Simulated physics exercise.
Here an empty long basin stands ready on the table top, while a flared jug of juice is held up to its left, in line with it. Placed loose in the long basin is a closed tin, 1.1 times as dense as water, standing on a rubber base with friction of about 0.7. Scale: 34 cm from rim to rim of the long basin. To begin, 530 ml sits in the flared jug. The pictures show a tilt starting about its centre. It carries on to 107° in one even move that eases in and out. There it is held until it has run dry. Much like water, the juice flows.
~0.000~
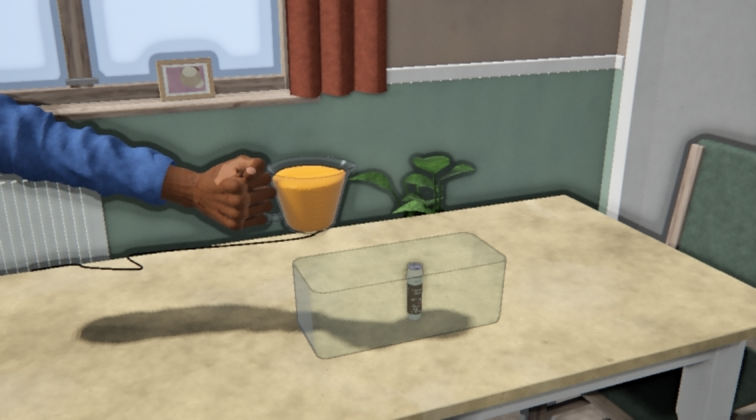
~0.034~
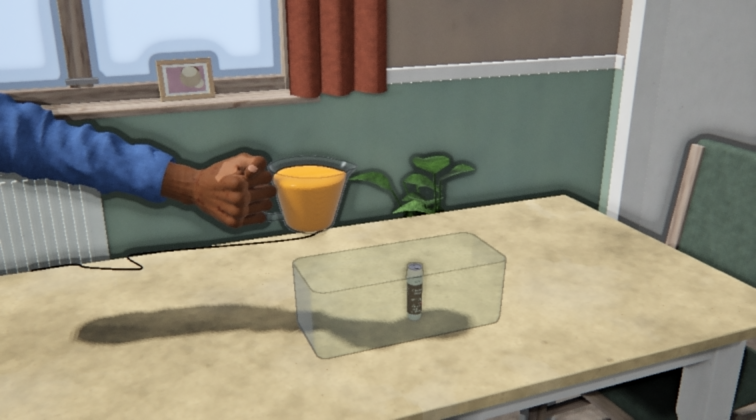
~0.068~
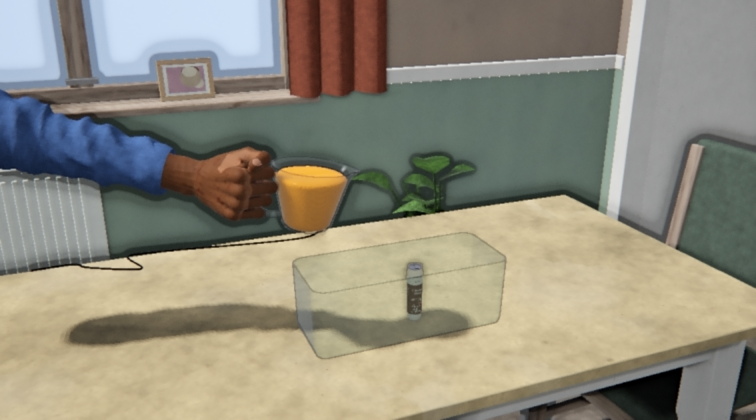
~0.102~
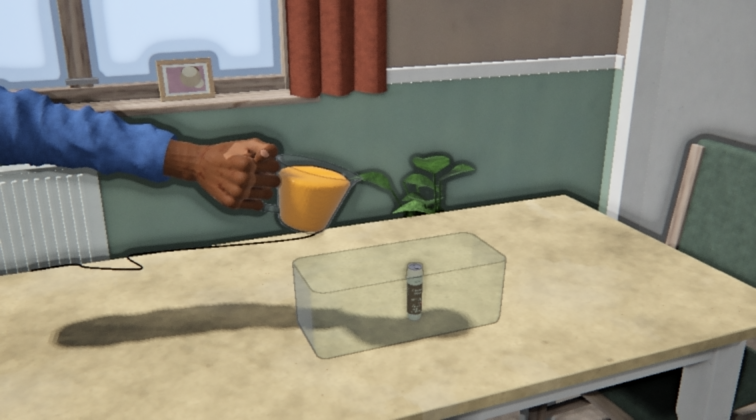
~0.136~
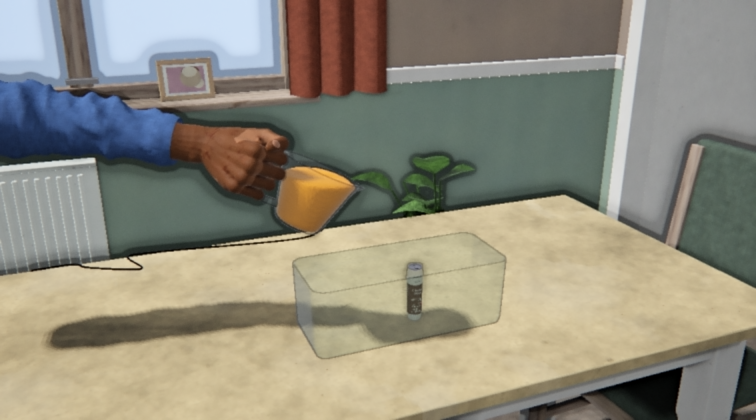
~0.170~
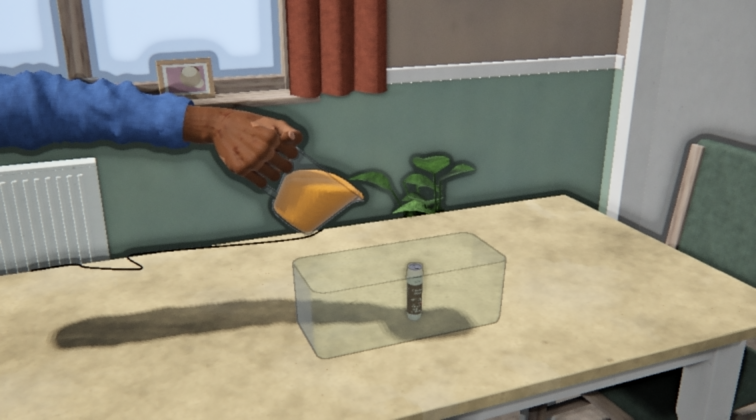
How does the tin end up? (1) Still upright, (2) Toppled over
Answer: 1.
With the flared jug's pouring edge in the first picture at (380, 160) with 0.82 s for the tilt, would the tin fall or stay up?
It tumbles.
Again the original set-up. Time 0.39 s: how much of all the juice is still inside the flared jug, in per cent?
Roughly 22 per cent.
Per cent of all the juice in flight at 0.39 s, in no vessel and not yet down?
Close to 26 per cent, I'd say.
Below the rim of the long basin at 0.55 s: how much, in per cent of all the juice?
Some 92 percent.
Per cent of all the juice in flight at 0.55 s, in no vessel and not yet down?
I'd put it at about 7 per cent of the liquid.
By 0.39 s the tilt is 107° and 22 per cent is still to pour; the tin stands where it began.
By 0.55 s the tilt is 107° and 1 per cent is still to pour; the tin stands where it began.
By 0.72 s the tilt is 107° and 0 per cent is still to pour; the tin stands where it began.
By 0.90 s the tilt is 107° and 0 per cent is still to pour; the tin stands where it began.
At rest the tin stands where it began.
